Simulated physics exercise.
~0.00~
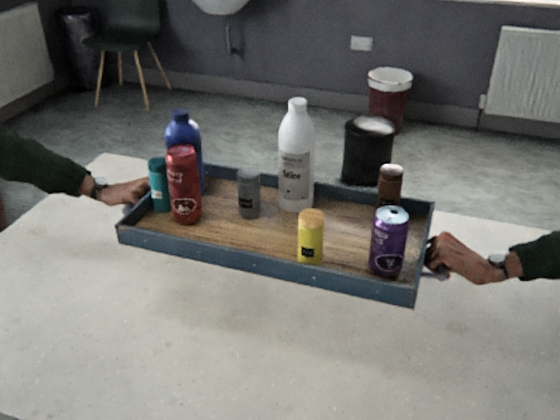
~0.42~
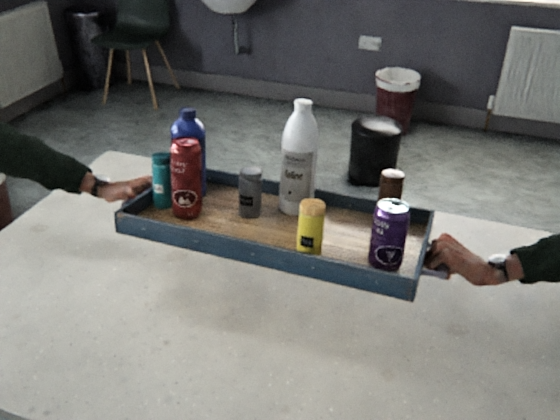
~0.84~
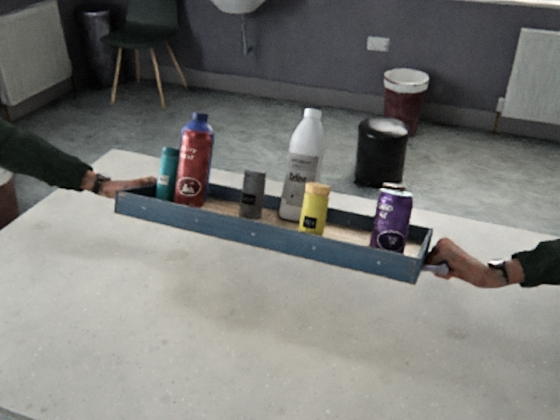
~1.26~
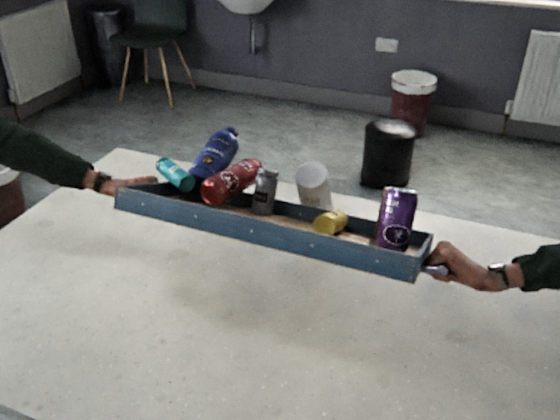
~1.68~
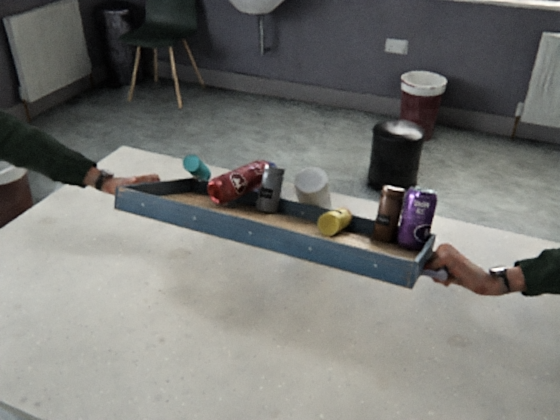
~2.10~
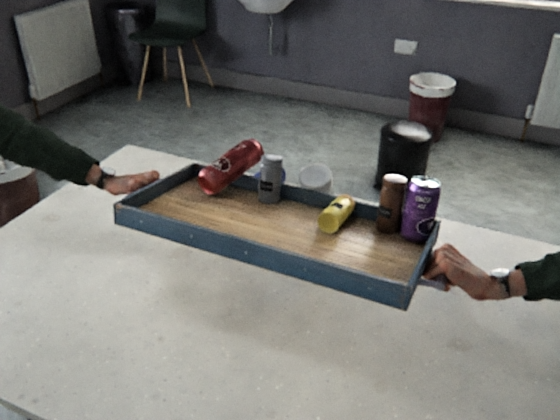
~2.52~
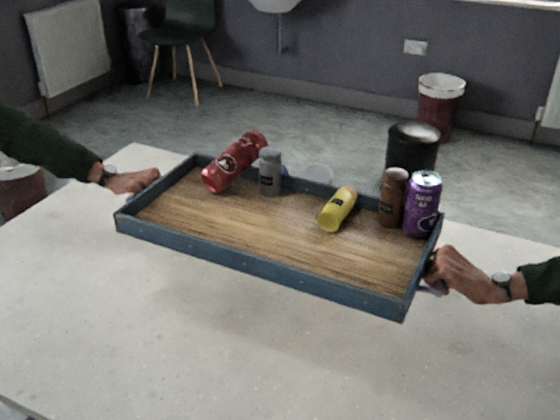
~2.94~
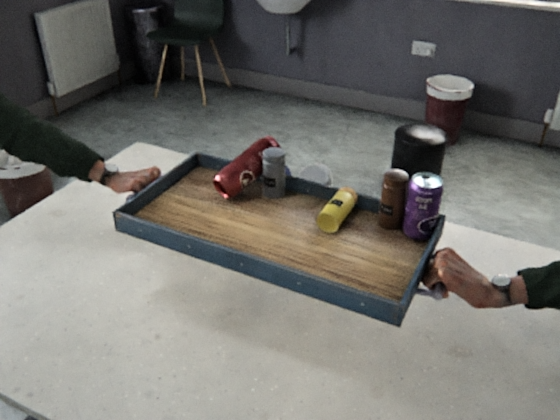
In a grey-floored room with bins and a chair behind, seen from slightly above a pale table, two hands hold a blue-rimmed wooden tray. It carries blue and white bottles at the back, turquoise and red containers at left, grey and yellow shakers mid-tray, and brown and purple ones at right. The hands tip the far edge down, and several items topple. The white bottle, blue bottle and turquoise shaker go over the far rim. The tray levels with the red can and yellow shaker lying down, while the grey, brown and purple containers stand.
